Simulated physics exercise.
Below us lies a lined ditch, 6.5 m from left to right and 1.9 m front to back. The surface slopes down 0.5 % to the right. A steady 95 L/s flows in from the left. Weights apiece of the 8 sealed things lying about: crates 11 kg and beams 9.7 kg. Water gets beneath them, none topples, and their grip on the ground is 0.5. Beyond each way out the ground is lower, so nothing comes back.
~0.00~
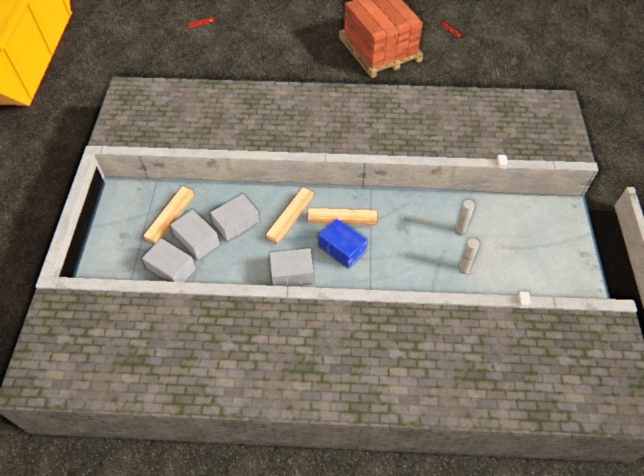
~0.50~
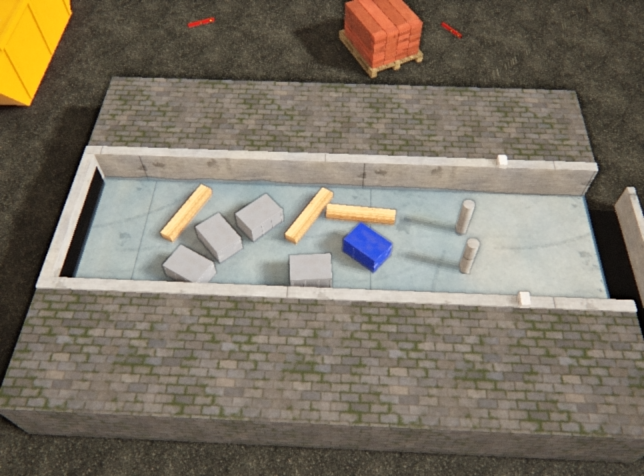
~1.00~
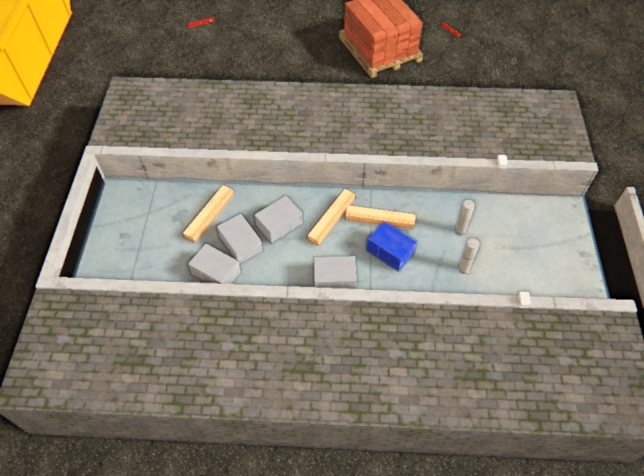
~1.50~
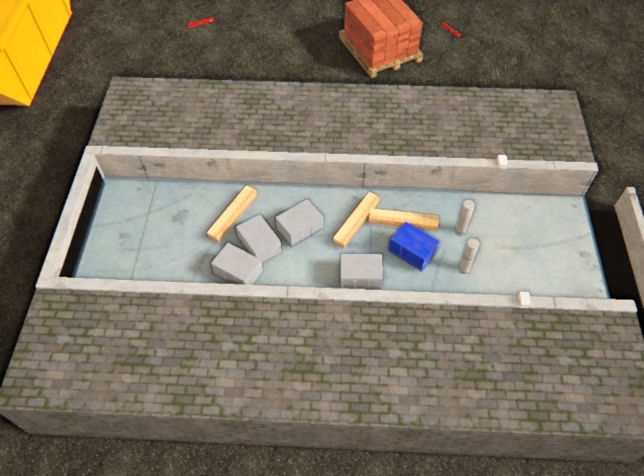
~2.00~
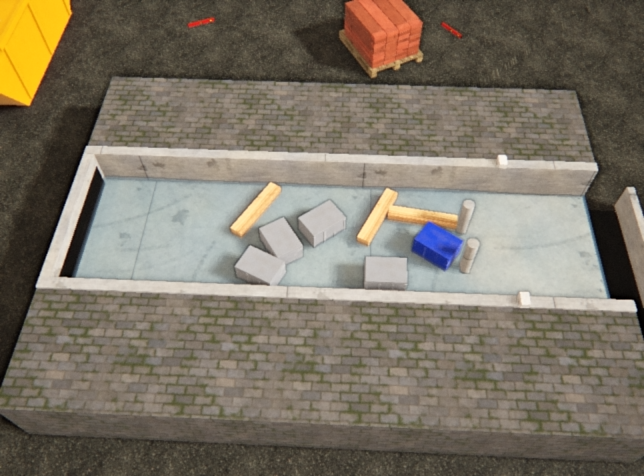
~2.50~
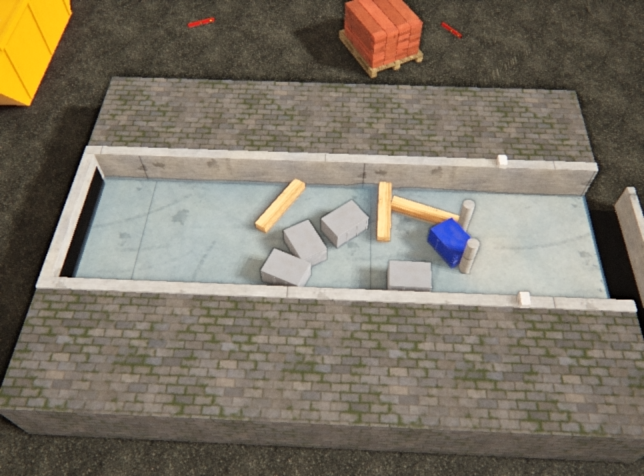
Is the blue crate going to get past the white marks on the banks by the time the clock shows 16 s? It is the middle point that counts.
The blue crate stays short.
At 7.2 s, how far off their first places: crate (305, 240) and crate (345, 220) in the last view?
In that order: 300 cm, 250 cm.
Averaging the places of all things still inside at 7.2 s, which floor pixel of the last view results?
At about (488, 253).
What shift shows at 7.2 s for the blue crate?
Roughly 140 cm by then.
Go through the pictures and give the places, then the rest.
In the first frame, the blue crate at (343, 237) floats; 10 cm deep round most things; 0 of 8 have shifted.
In the second frame, the blue crate at (368, 241), afloat, 32 cm from its start; about 980 L in view; 8 of 8 have shifted.
In the third frame, the blue crate at (392, 240), afloat, 62 cm from its start; 9 cm deep round most things; 8 of 8 have shifted.
In the fourth frame, the blue crate at (415, 240) floats, 90 cm from its start; about 980 L in view; 8 of 8 have shifted.
In the fifth frame, the blue crate at (439, 240) floats, 119 cm from its start; about 970 L in view; 8 of 8 have shifted.
In the sixth frame, the blue crate at (454, 237), afloat, 139 cm from its start; 9 cm deep round most things; 8 of 8 have shifted.
After 3.5 s the blue crate is near (457, 235), 1.4 m from its start, aground; 0 of 8 are over the mark; 6 afloat.
After 7.2 s the blue crate is near (458, 233), 1.5 m from its start, afloat; 3 of 8 are over the mark; 6 afloat.
After 12.0 s the blue crate is near (458, 232), 1.5 m from its start, afloat; 6 of 8 are over the mark; 2 afloat.
After 16.0 s the blue crate is near (458, 233), 1.5 m from its start, aground; 7 of 8 are over the mark; 0 afloat.
